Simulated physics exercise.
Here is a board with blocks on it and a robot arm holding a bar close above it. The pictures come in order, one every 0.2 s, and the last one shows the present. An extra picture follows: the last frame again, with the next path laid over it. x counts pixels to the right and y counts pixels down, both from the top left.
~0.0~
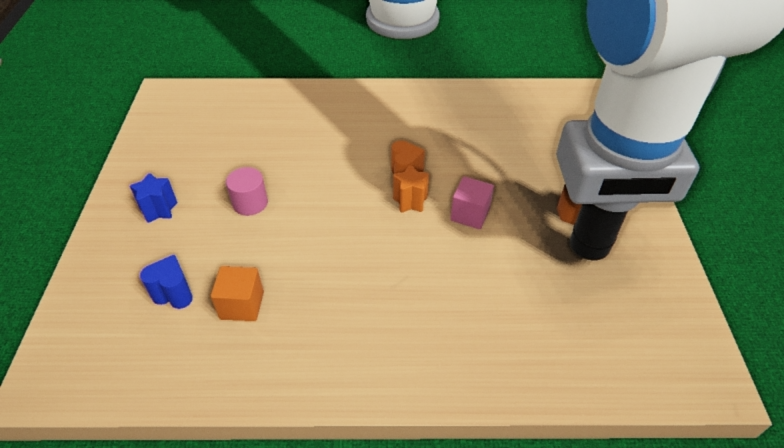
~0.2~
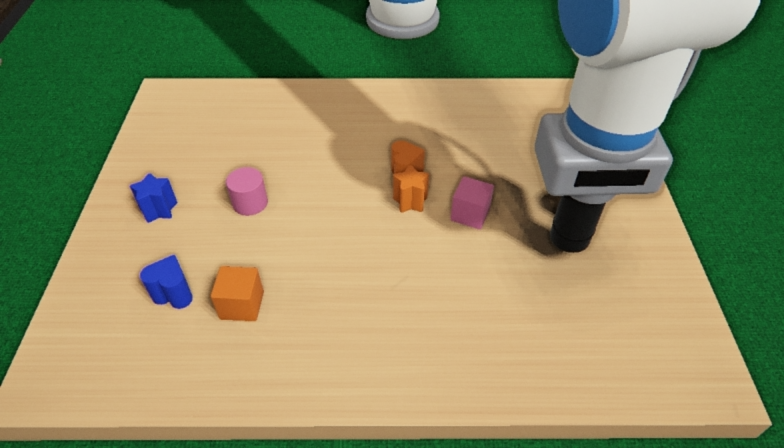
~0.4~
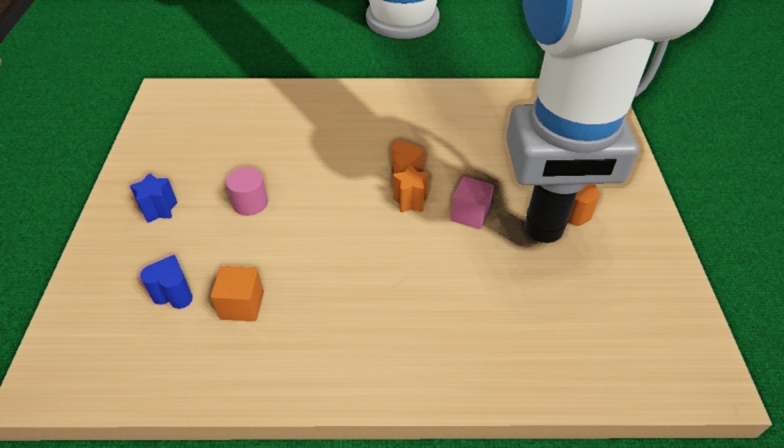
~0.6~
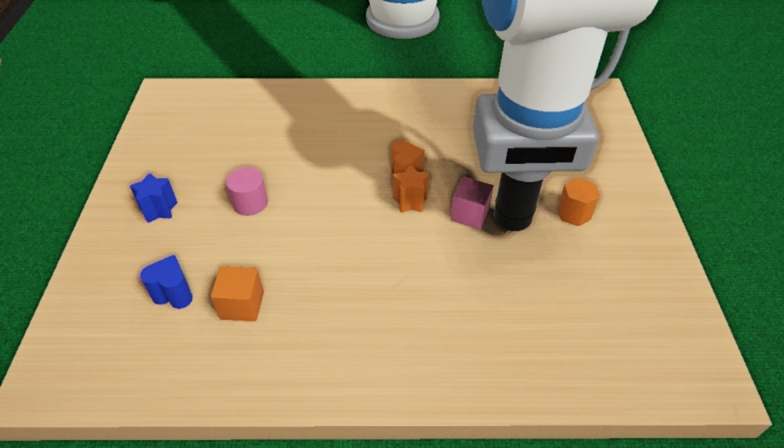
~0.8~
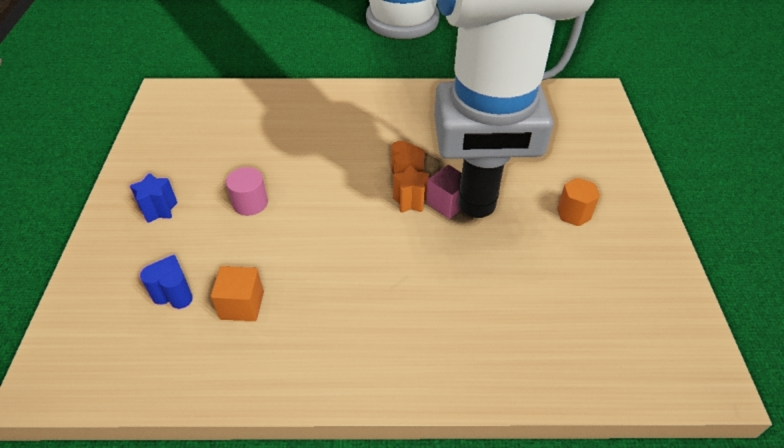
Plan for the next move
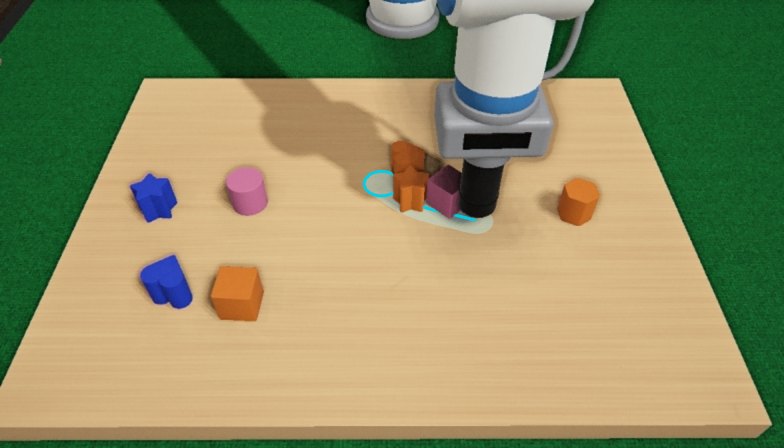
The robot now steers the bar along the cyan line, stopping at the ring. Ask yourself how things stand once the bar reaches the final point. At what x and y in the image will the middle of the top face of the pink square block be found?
Its top middle will sit at (392, 139).
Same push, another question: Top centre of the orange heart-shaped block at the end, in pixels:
Located at (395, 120).
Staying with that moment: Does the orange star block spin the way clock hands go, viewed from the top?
I believe not.
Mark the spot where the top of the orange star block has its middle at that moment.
Its top middle is near (350, 162).
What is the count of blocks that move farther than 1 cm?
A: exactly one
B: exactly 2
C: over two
Option C.
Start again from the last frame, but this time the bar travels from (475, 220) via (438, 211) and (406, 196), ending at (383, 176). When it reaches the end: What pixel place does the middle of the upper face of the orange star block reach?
It ends at (356, 163).
The line goes from (475, 220) over (423, 207) to (382, 183).
On the path given first. One third of the way, bar (440, 197); orange heart-shaped block (404, 149), turned 15° clockwise; orange star block (398, 174), turned 45° anticlockwise; pink square block (427, 165), turned 15° clockwise.
Two thirds of the way, bar (408, 185); orange heart-shaped block (396, 135), turned 45° clockwise; orange star block (377, 170), turned 70° anticlockwise; pink square block (406, 153), turned 40° clockwise.
At the end, bar (381, 169); orange heart-shaped block (395, 120), turned 70° clockwise; orange star block (350, 162), turned 95° anticlockwise; pink square block (392, 139), turned 65° clockwise.
